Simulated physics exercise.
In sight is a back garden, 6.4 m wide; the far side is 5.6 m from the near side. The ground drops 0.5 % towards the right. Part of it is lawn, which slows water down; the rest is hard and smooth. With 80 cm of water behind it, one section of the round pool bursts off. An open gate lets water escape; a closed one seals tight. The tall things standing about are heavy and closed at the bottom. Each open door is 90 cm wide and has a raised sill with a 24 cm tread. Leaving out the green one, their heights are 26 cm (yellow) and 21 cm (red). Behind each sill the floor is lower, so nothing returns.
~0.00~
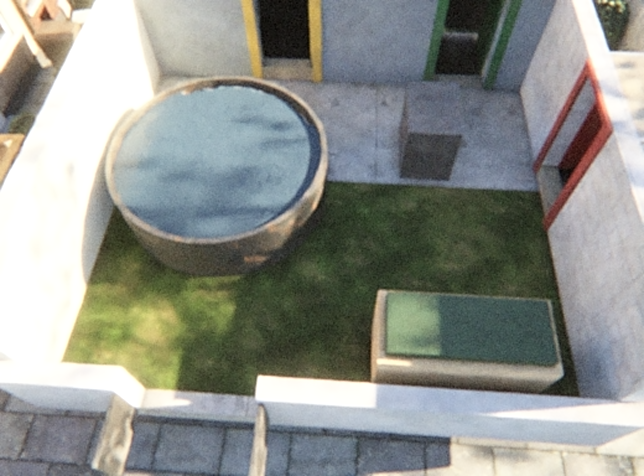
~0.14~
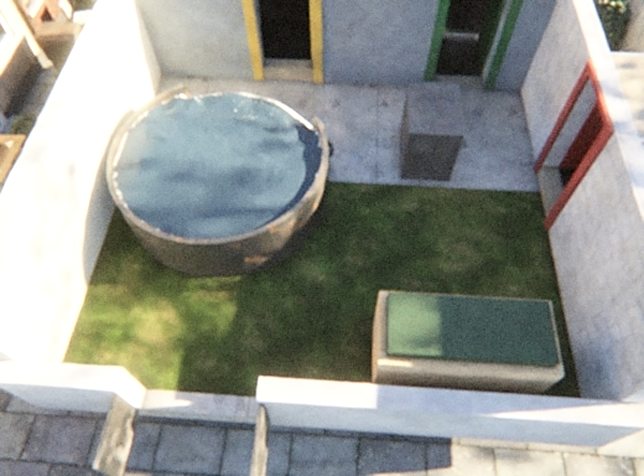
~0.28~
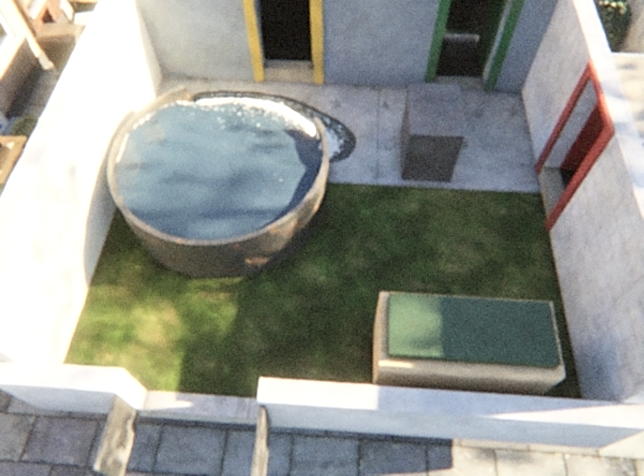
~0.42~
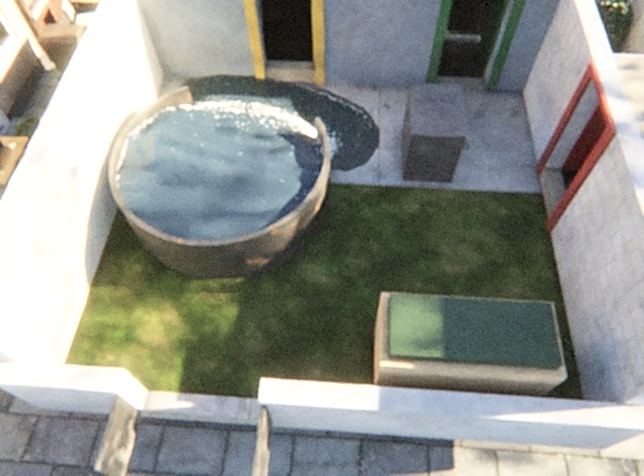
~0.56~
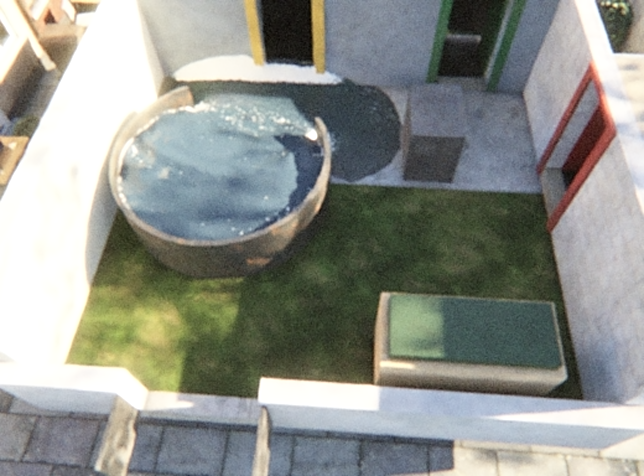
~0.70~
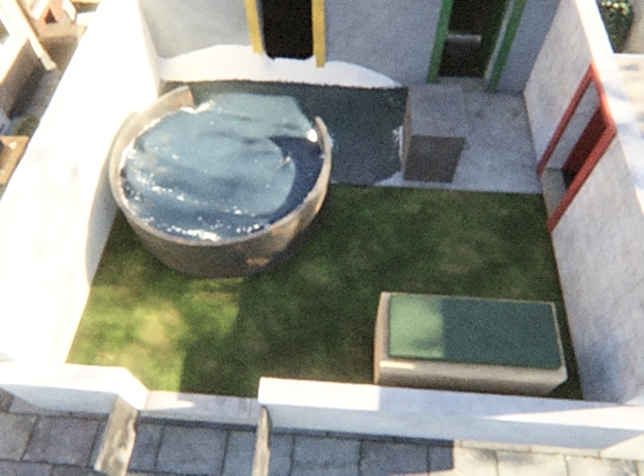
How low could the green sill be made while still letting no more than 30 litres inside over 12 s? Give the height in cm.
It would have to be roughly 27 cm high.
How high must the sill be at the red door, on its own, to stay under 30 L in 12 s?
Roughly 12.0 cm at red.
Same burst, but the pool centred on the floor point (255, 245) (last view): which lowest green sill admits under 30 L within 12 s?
Some 20 cm.
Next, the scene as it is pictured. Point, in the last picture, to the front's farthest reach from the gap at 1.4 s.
Near (519, 92).
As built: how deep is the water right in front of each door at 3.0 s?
Depths in cm: Green 21, yellow 36, red 16.
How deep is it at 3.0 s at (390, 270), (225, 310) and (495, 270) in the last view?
Roughly 0, 0 and 3 cm, in turn.
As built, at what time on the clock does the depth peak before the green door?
Around 4.0 s.
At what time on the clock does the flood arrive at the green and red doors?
Green 1.0 s, red 2.0 s.
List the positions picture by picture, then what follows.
In the first picture, the round pool at (218, 154) is whole and still, 80 cm deep; the green door at (470, 38) is dry.
In the second picture, the front is at a hidden place, 0.3 m from the gap on the far side; 0.5 m2 of floor is wet, 80 cm left at the back.
In the third picture, the front is at a hidden place, 0.8 m from the gap on the far side; 1.9 m2 of floor is wet, 80 cm left at the back.
In the fourth picture, the gap is on the far side, the front 1.2 m out at (363, 111); the back of the round pool holds 80 cm.
In the fifth picture, water pours out on the far side and has run 1.7 m, to (384, 98); about 11 cm deep outside, 80 cm at the back.
In the sixth picture, the gap is on the far side, the front 2.2 m out at (402, 87); the back of the round pool holds 77 cm; the green door at (473, 40), 3.4 m from the gap, is still 1.0 m from the nearest water.
After 1.4 s water covers 30 % of the floor, deepest (60 cm) near (304, 83); 14 cm at the green door, 1 litre in over its 6 cm sill.
After 3.0 s water covers 55 % of the floor, deepest (56 cm) near (153, 144); 21 cm at the green door, 44 litres in over its 6 cm sill.
After 12.0 s water covers 100 % of the floor, deepest (17 cm) near (488, 90); 13 cm at the green door, 479 litres in over its 6 cm sill.
At the green door as built, the water arrived by 1.0 s and peaked near 24 cm at 4.2 s.
With a sill of 25 cm, 44 litres would have come in within the 12 s; with 34 cm, 10 litres. So under 30 litres takes about 27 cm.
